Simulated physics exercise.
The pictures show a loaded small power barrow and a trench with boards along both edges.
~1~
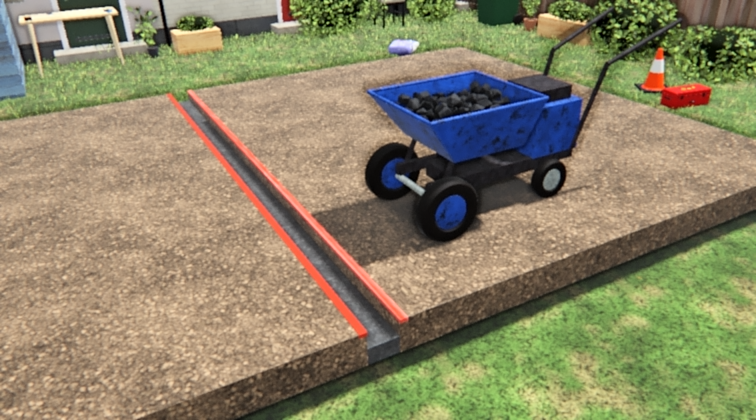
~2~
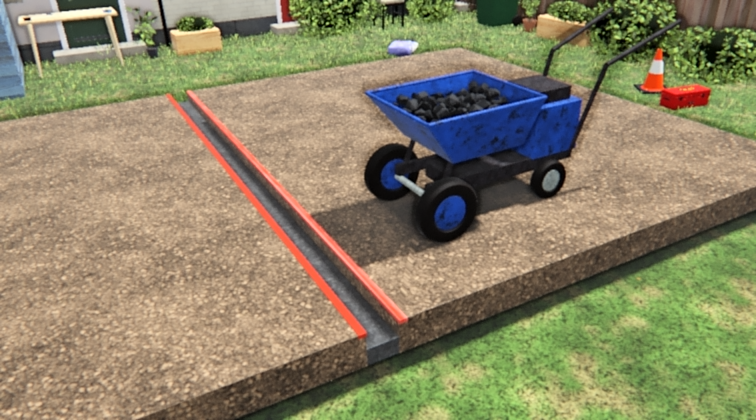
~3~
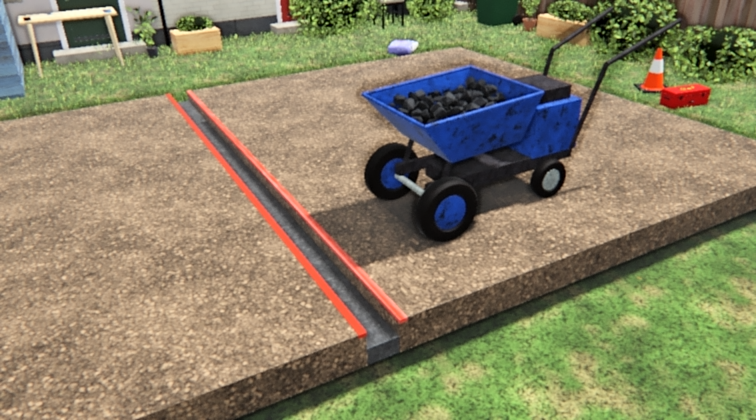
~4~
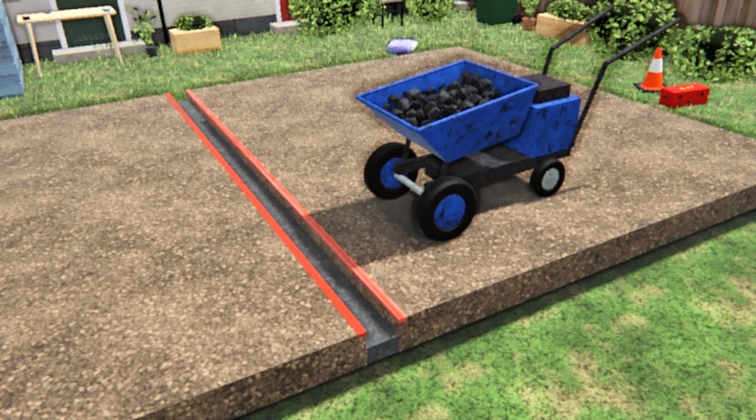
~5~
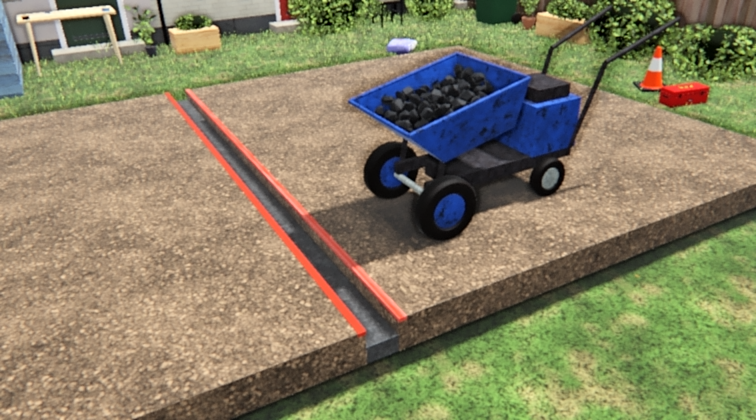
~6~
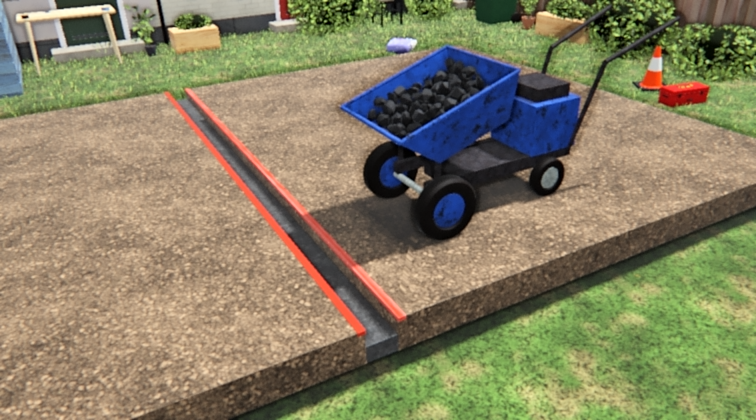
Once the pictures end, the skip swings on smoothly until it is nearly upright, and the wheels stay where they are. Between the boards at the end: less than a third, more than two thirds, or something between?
Between the edges lies between a third and two thirds of the load.
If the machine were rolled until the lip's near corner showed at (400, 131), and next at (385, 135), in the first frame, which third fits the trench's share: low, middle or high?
In turn: Under a third; below one third.
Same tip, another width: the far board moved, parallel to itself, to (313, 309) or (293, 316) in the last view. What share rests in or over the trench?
About 80 and 90 per cent.
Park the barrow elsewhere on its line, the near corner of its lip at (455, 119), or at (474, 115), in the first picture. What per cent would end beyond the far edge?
The first gives 10 %, the second 0 %.
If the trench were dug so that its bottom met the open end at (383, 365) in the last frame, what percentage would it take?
About 70 per cent.
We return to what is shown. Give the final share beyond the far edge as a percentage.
Some 35 per cent.
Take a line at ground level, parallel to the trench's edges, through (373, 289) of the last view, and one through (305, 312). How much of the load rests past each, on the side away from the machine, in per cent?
In turn 90 and 10 in a hundred.
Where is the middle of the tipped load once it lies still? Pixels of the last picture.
Near (308, 244).
Shortly afterwards, skip tipped steeply; the whole lot in the skip.
Next, skip tipped steeply; the bulk in the skip; a little in or heaped over the trench; only a few beyond it; only a few falling.
Some moments later, skip tipped right over; near a quarter in the skip; only a few short of the trench; near half in or heaped over the trench; near a quarter beyond it.
In the end, skip tipped right over; only a few in the skip; a little short of the trench; near half in or heaped over the trench; near a third beyond it.
